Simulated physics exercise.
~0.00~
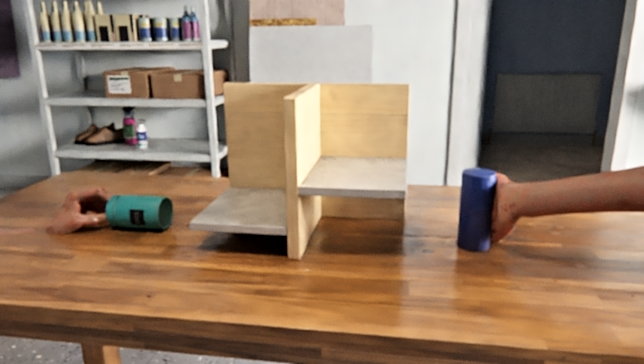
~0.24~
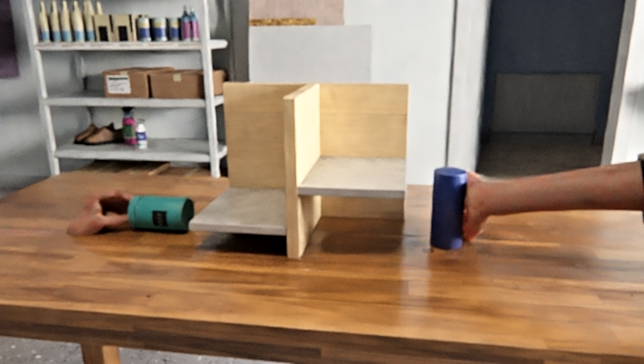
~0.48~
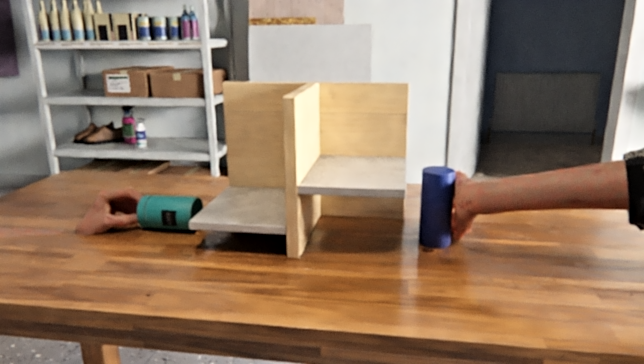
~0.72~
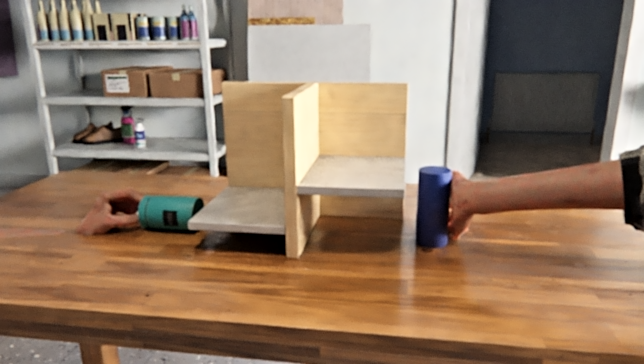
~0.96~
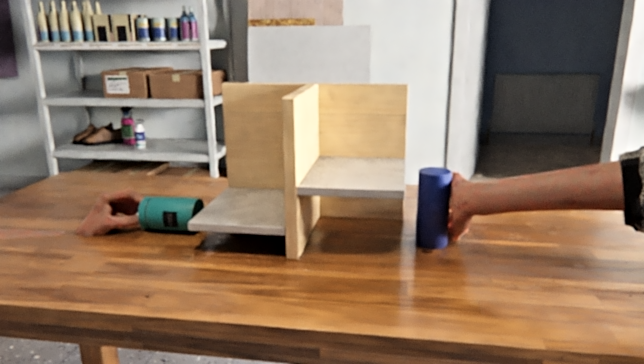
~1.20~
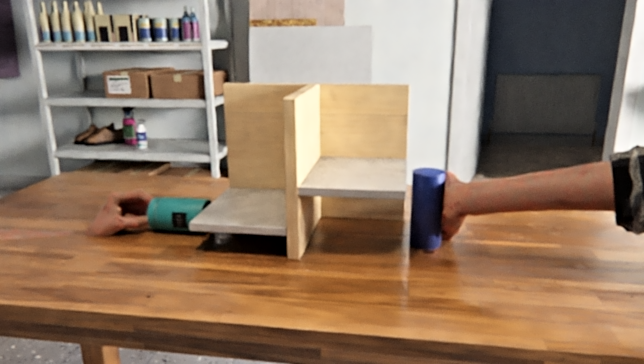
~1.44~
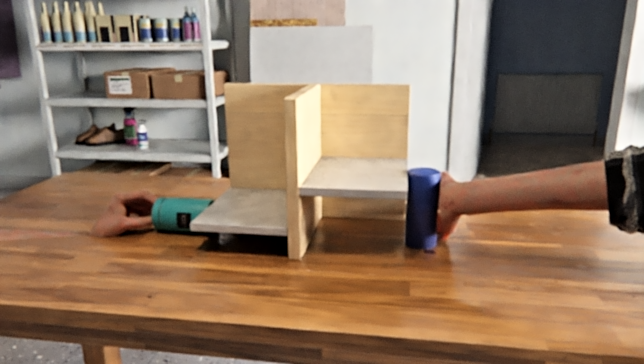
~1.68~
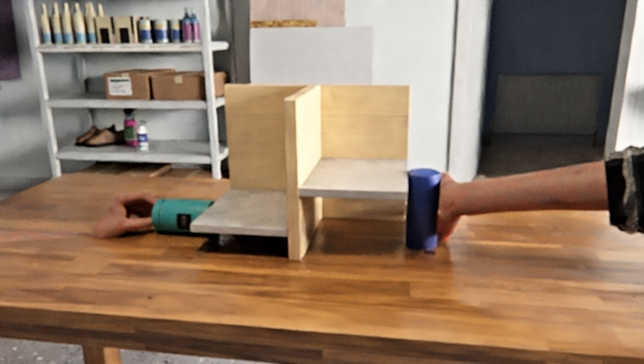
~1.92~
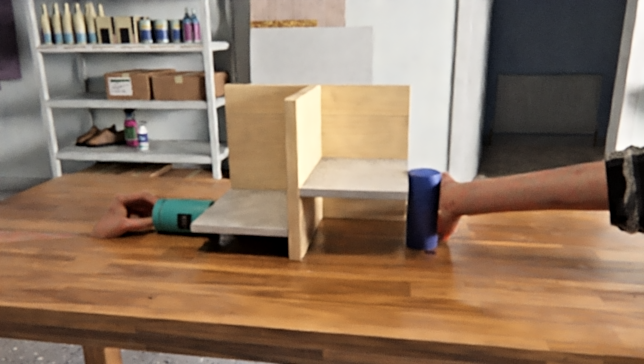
Two hands sliding an upright blue cylinder and a turquoise jar on its side toward a low wooden rack, both stopping at its edges.
